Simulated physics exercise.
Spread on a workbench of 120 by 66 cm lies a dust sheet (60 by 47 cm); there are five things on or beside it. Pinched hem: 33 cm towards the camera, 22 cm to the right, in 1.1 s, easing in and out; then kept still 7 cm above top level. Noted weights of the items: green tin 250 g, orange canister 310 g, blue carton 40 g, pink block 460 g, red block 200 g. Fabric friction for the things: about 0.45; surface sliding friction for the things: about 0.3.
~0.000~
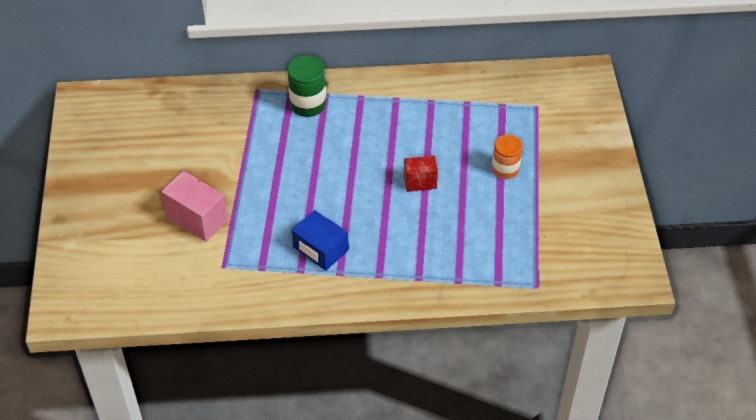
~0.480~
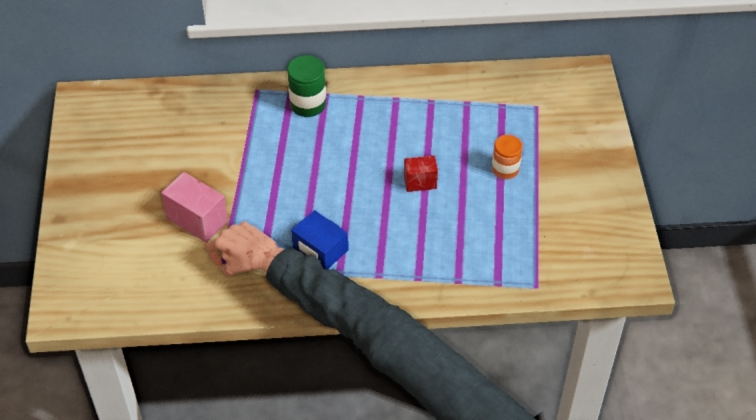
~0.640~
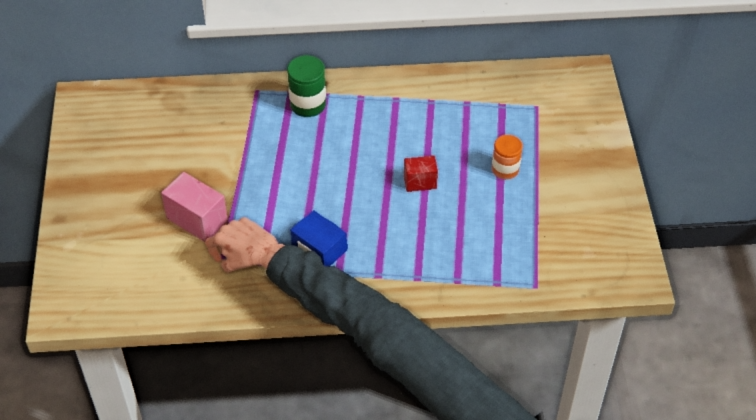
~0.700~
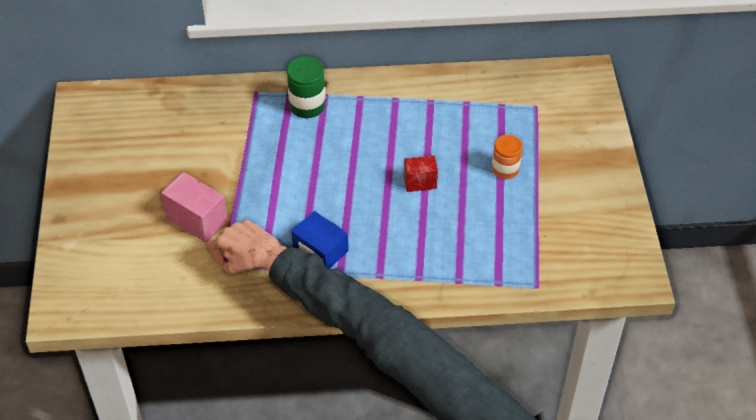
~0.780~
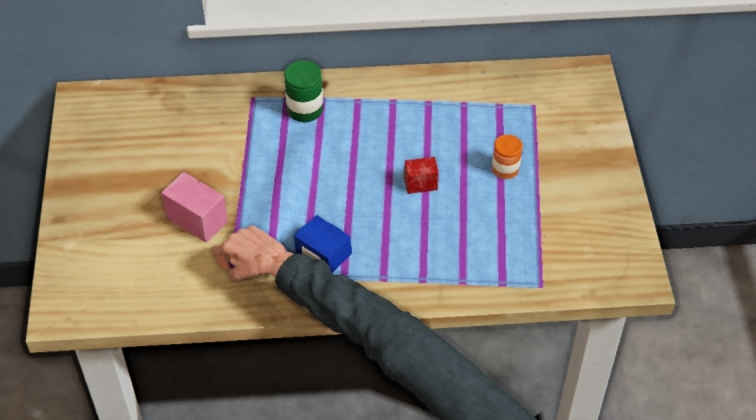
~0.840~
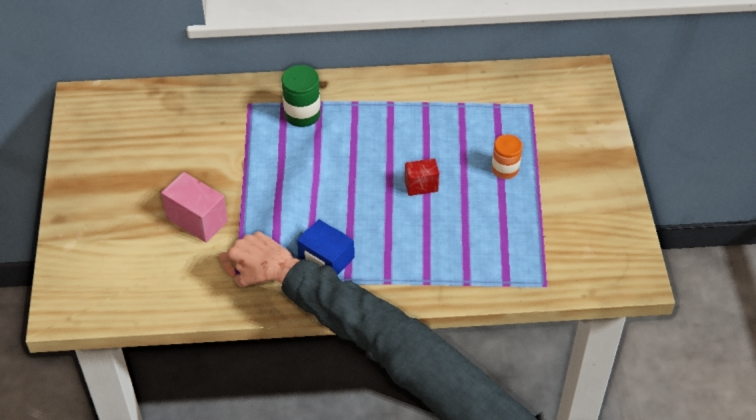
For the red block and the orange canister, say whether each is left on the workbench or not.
Red block: Left on it; orange canister: Left on it.
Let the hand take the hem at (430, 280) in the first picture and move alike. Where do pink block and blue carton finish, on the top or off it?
In that case: Pink block stays up, blue carton falls off.
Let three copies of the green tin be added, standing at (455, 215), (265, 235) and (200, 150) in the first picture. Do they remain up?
In order: Holds on; comes off; holds on.
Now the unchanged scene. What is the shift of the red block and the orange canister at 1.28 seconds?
For the red block, 8 centimetres, and for the orange canister, 0 centimetres.
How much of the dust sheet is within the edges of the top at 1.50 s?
Roughly 85% of it.
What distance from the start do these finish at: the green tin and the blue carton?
Approx. final shift - green tin: 35 cm; blue carton: 30 cm.
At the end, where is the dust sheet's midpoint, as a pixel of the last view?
Centre in the last view: Approx. (407, 252).
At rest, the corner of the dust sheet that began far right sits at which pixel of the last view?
That corner settles near pixel (467, 118) in the last view.
At 1.1 s, 100 % of the dust sheet is still over the top; red block 3 cm off its start, green tin 11 cm off its start, blue carton 9 cm off its start.
At 1.3 s, 95 % of the dust sheet is still over the top; red block 8 cm off its start, green tin 21 cm off its start, blue carton 20 cm off its start.
At 1.5 s, 85 % of the dust sheet is still over the top; red block 13 cm off its start at (437, 214), orange canister 3 cm off its start at (497, 154), green tin 31 cm off its start at (281, 182).
At 1.7 s, 80 % of the dust sheet is still over the top; red block 15 cm off its start, orange canister 6 cm off its start, green tin 35 cm off its start.
At 3.3 s, 80 % of the dust sheet is still over the top; red block 15 cm off its start at (435, 225), orange canister 6 cm off its start at (493, 162), green tin 35 cm off its start at (279, 199), blue carton 31 cm off its start at (428, 346).
